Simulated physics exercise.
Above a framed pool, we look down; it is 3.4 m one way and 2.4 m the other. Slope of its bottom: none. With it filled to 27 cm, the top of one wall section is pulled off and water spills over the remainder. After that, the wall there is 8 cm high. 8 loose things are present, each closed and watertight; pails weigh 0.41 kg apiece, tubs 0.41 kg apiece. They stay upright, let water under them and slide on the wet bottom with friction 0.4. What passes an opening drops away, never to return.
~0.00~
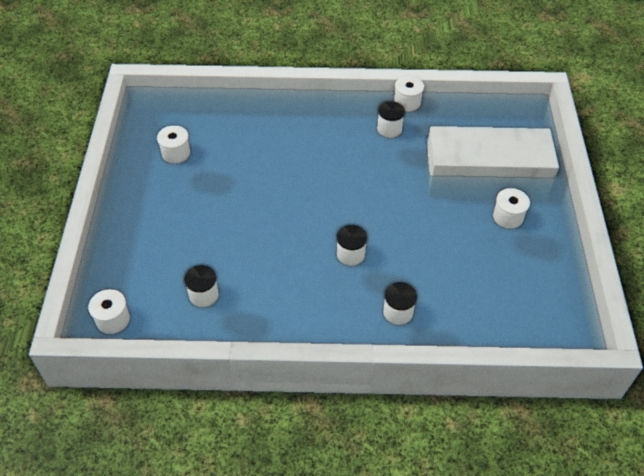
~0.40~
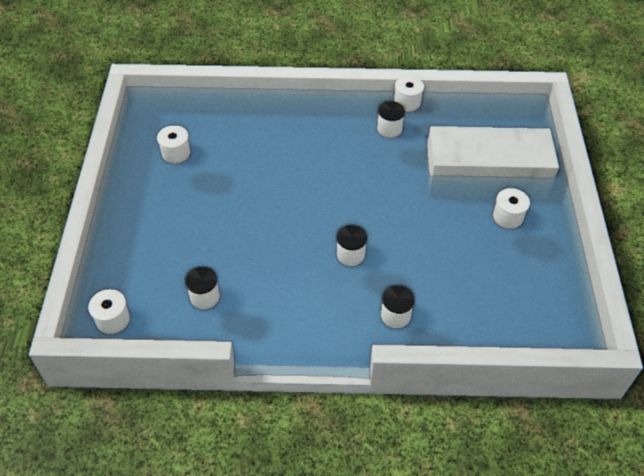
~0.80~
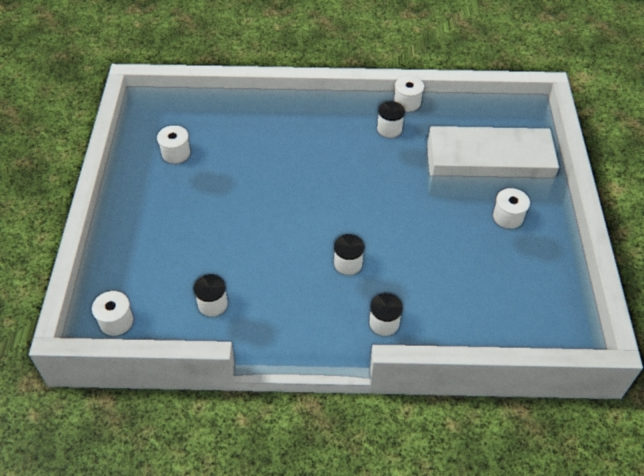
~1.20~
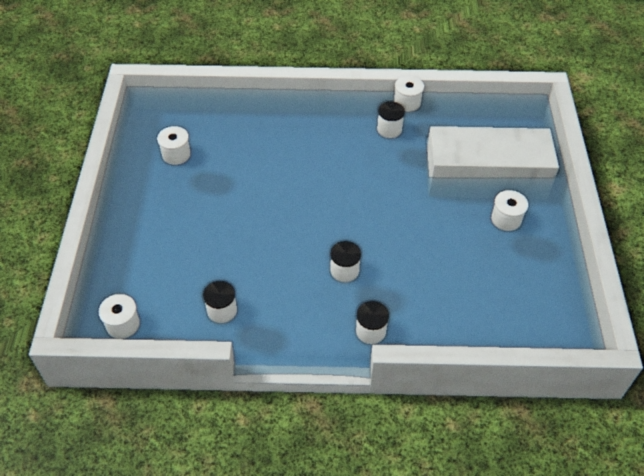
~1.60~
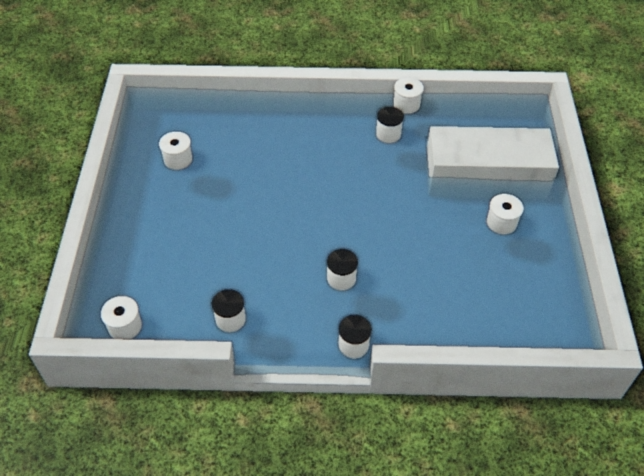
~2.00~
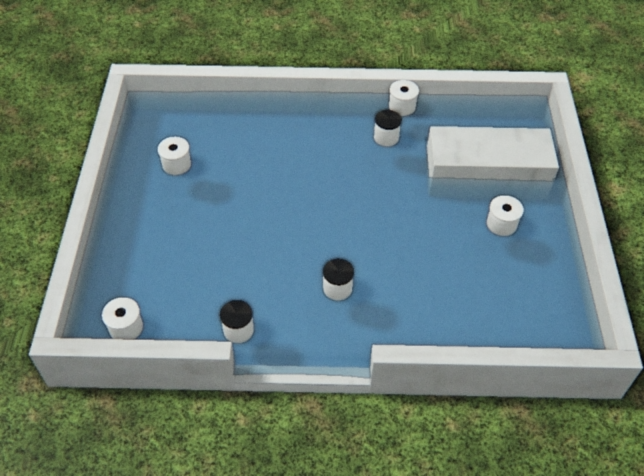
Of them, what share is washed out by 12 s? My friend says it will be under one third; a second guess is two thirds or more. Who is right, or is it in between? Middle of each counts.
I expect a middle share to get out.
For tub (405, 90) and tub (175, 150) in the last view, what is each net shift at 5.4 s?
The first is off by 20 cm, the second by 20 cm.
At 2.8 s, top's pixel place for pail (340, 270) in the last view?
(332, 295) or thereabouts.
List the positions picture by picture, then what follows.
A pail at (200, 278) floats; a pail at (352, 237) floats; about 2100 L in view; 0 of 8 have shifted, in the first frame.
A pail at (201, 280) floats; a pail at (352, 237) floats; about 2080 L in view; 0 of 8 have shifted, in the second frame.
A pail at (210, 287), afloat, 8 cm from its start; a pail at (349, 246), afloat, 6 cm from its start; 26 cm deep round most things; 3 of 8 have shifted, in the third frame.
A pail at (219, 294) floats, 16 cm from its start; a pail at (346, 253), afloat, 13 cm from its start; about 2010 L in view; 4 of 8 have shifted, in the fourth frame.
A pail at (228, 303) floats, 25 cm from its start; a pail at (342, 261) floats, 20 cm from its start; about 1970 L in view; 5 of 8 have shifted, in the fifth frame.
A pail at (236, 314) floats, 34 cm from its start; a pail at (338, 271), afloat, 28 cm from its start; about 1930 L in view; 7 of 8 have shifted, in the sixth frame.
After 2.8 s 2 of 8 are out; 6 afloat.
After 5.4 s 3 of 8 are out; 5 afloat.
After 8.0 s 3 of 8 are out; 5 afloat.
After 12.0 s 3 of 8 are out; 5 afloat.
